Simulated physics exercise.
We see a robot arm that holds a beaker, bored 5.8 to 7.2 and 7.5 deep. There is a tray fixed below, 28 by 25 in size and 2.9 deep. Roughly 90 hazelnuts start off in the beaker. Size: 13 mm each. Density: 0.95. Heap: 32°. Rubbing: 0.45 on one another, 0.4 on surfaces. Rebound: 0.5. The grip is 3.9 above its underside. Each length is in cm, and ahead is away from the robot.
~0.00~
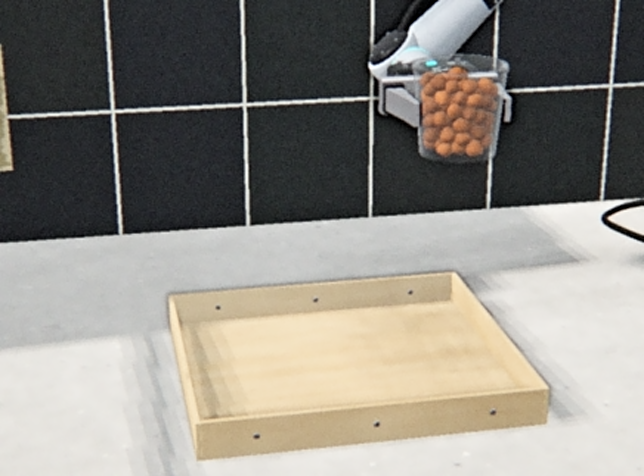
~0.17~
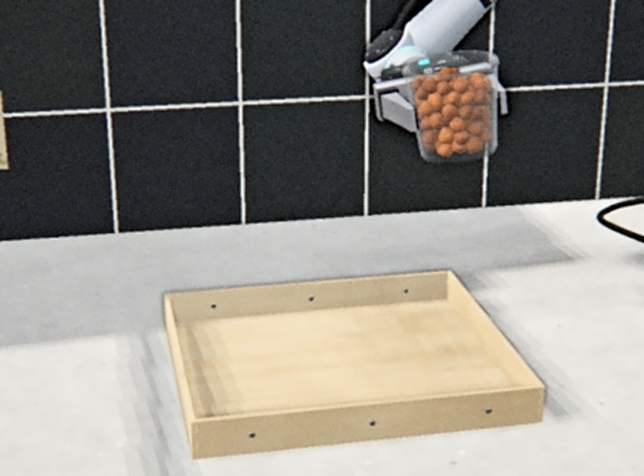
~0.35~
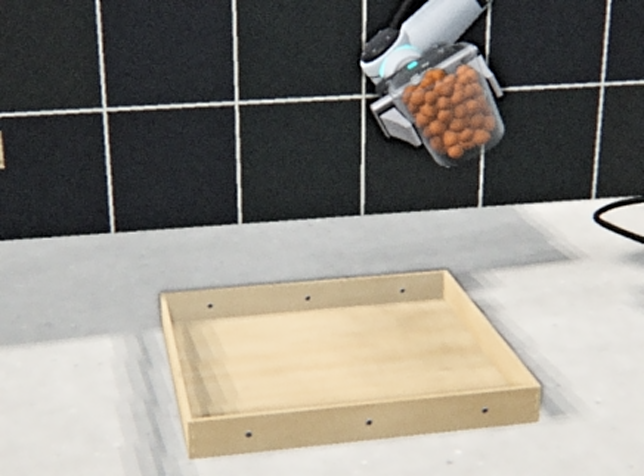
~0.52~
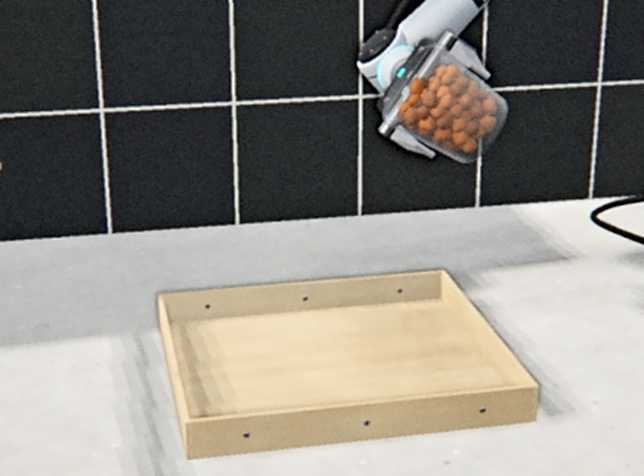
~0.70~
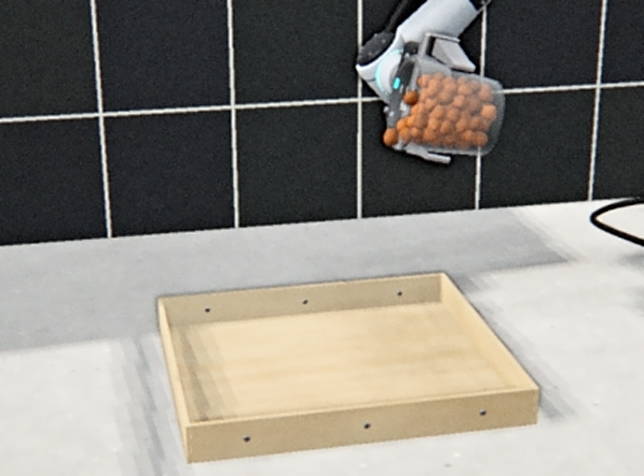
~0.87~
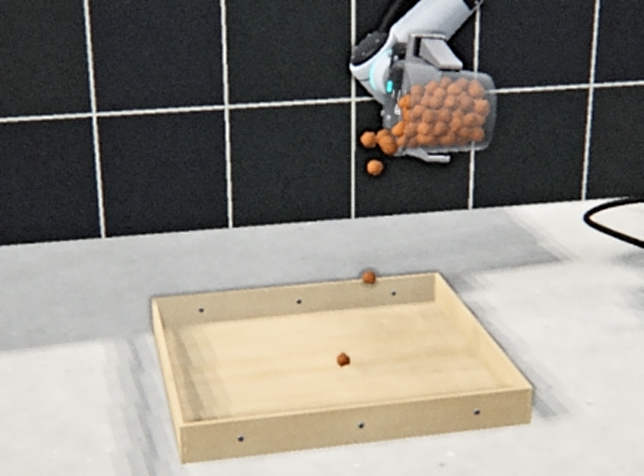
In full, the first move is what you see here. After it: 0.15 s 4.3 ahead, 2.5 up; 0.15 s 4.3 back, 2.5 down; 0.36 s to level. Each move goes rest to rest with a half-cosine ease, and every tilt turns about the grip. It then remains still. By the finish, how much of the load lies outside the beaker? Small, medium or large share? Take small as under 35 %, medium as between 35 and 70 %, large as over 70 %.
A large share.
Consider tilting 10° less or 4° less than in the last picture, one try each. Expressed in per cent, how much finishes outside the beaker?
60 and 70 percent.
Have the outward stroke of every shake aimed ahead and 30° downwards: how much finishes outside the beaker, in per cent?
Some 55 per cent.
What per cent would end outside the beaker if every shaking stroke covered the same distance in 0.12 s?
The share would be near 100 %.
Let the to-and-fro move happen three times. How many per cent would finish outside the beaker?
My guess is near 100 per cent.
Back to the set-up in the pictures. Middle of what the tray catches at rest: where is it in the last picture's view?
I'd put it at roughly (275, 364).
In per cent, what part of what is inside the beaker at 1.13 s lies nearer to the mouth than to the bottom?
Some 100 percent is in that half.
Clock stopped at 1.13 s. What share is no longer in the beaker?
About 50 in a hundred parts are out by then.
After 1.13 s, tilted 84° forward, highest piece 25 above the table; 44 in the beaker, 7 in the tray, 39 in flight or on a rim.
After 1.40 s, tilted 25° forward, highest piece 25 above the table; 70 in the tray, 17 in the beaker, 3 in flight or on a rim.
After 1.73 s, level, highest piece 23 above the table; 70 in the tray, 17 in the beaker, 3 on the table or floor.
After 2.78 s, level, highest piece 23 above the table; 70 in the tray, 17 in the beaker, 3 on the table or floor.
At rest, 70 in the tray, 17 in the beaker, 3 on the table or floor. That is 81 % outside the beaker.
